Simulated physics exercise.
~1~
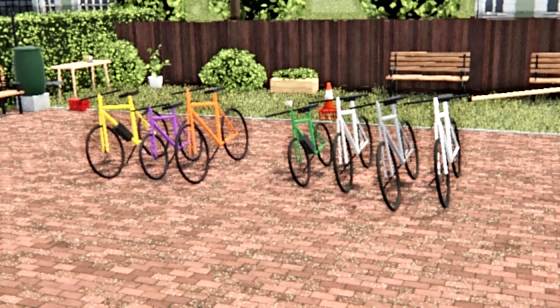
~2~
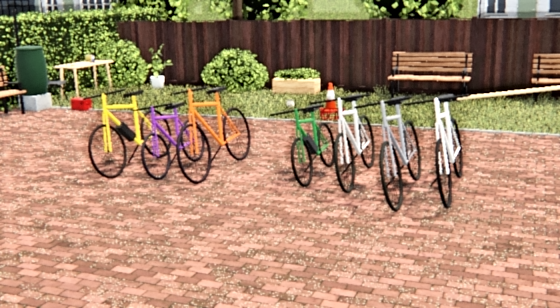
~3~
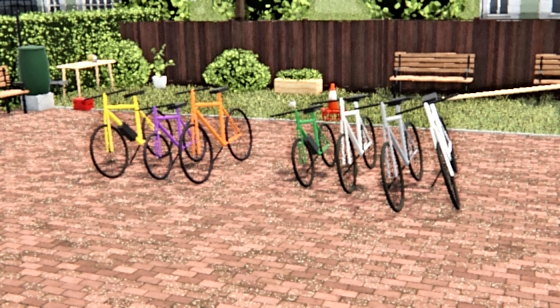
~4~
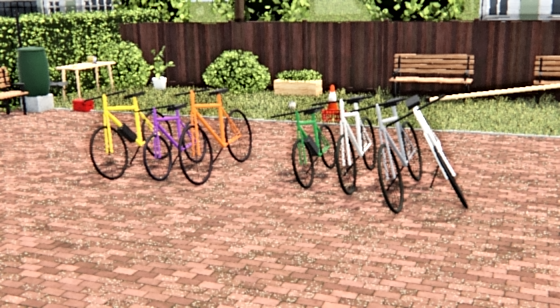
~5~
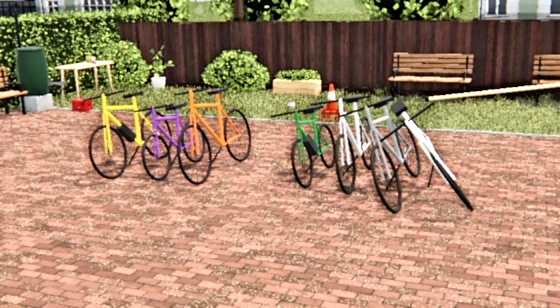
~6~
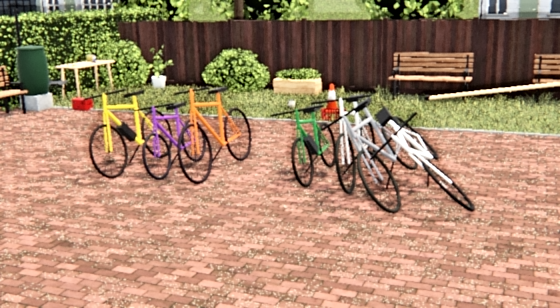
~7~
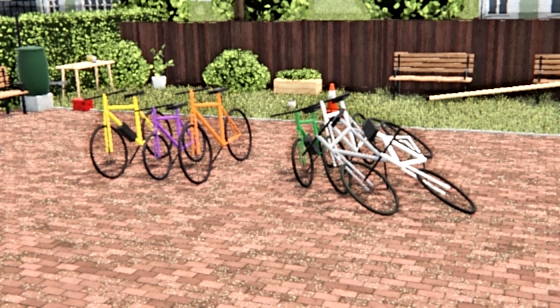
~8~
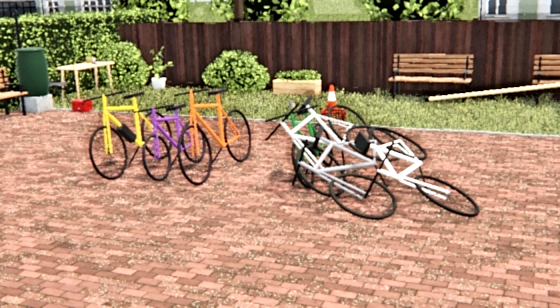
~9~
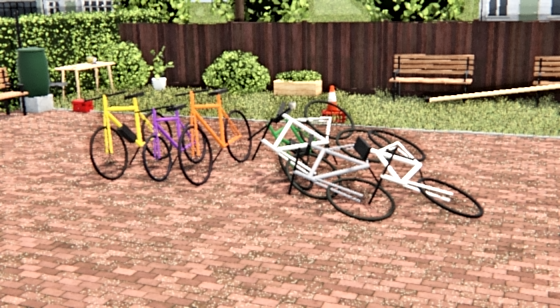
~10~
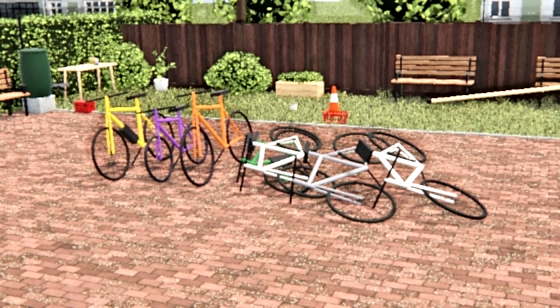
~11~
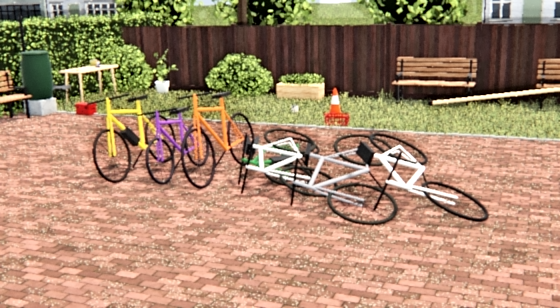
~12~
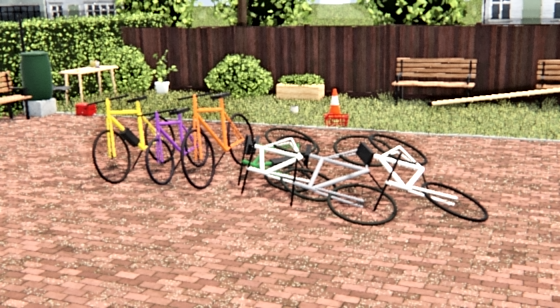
Four bicycles on the right topple leftward one after another, while three others stay standing.
